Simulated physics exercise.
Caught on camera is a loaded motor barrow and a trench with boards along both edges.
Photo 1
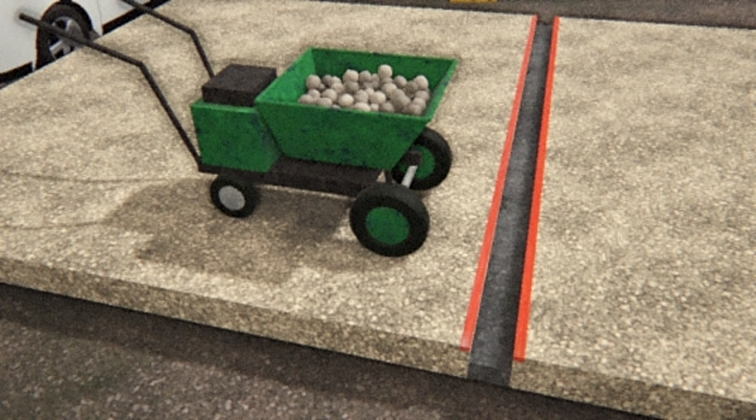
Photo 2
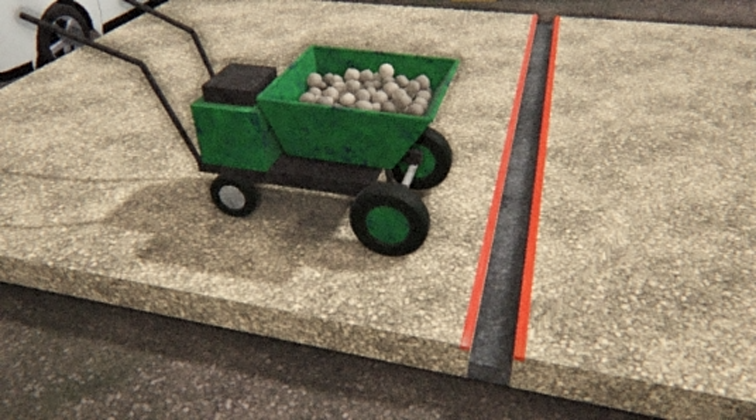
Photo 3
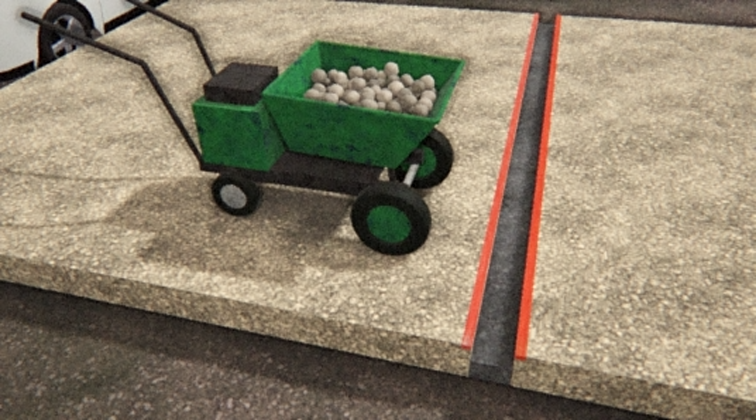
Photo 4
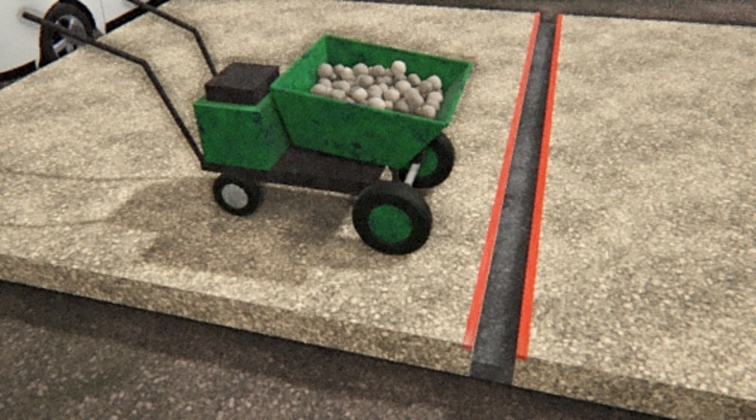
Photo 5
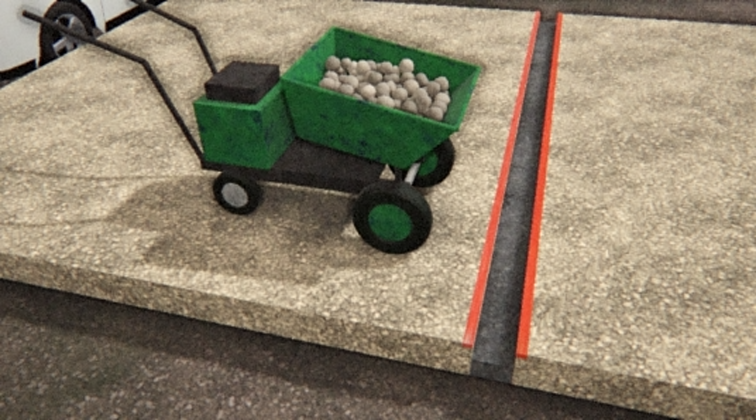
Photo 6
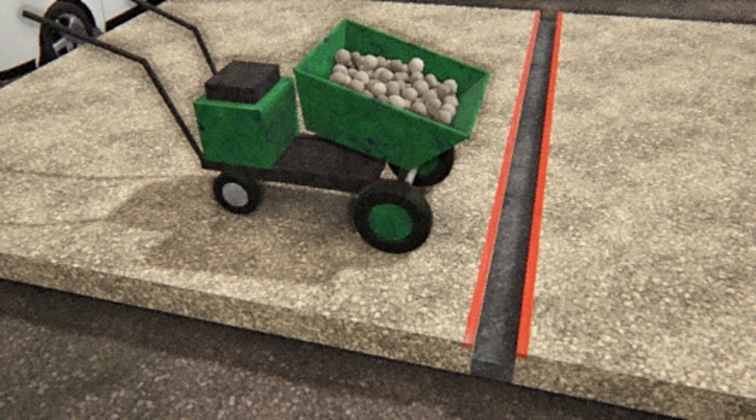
On a pale gravelly slab, a green motor barrow stands beside a red-edged trench, its skip of round pebbles tilting gradually rightward.
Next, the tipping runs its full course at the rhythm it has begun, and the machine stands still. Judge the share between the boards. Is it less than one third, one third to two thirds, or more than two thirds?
Amount in: Beneath a third.
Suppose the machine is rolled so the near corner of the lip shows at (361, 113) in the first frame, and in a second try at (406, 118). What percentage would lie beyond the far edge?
Roughly 10 and 40 percent respectively.
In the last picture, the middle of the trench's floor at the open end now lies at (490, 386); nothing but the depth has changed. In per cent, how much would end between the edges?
About 20 percent.
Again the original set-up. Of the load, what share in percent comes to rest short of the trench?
Estimate: Some 0 percent.
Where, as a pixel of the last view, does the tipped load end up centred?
(572, 232).
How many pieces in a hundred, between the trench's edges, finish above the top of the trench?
I'd put it near 10 per cent.
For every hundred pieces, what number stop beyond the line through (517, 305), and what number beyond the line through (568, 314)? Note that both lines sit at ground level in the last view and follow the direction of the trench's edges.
That's 70 per cent for the first and 40 per cent for the second.
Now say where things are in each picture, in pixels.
In the first picture, lip of the skip (428, 121), level; top of the load (362, 98), river pebbles; first edge of the trench (475, 301); far edge (525, 309), the trench under half as wide as the skip, and about half as deep as wide.
In the second picture, lip of the skip (430, 121), level; top of the load (364, 96).
In the third picture, lip of the skip (437, 122), tipped barely; top of the load (368, 95).
In the fourth picture, lip of the skip (446, 125), tipped a little; top of the load (358, 93).
In the fifth picture, lip of the skip (456, 130), tipped a little; top of the load (351, 83).
In the sixth picture, lip of the skip (467, 137), tipped clearly; top of the load (361, 79); first edge of the trench (478, 297); far edge (528, 306).
Just after the last frame, skip tipped steeply; every one in the skip.
A moment on, skip tipped right over; the larger part in the skip; just a few in or heaped over the trench; roughly a quarter beyond it; just a few falling.
Further on, skip tipped right over; roughly a quarter in the skip; about a tenth in or heaped over the trench; roughly two thirds beyond it.
When it is over, skip tipped right over; roughly a quarter in the skip; about a tenth in or heaped over the trench; roughly two thirds beyond it.
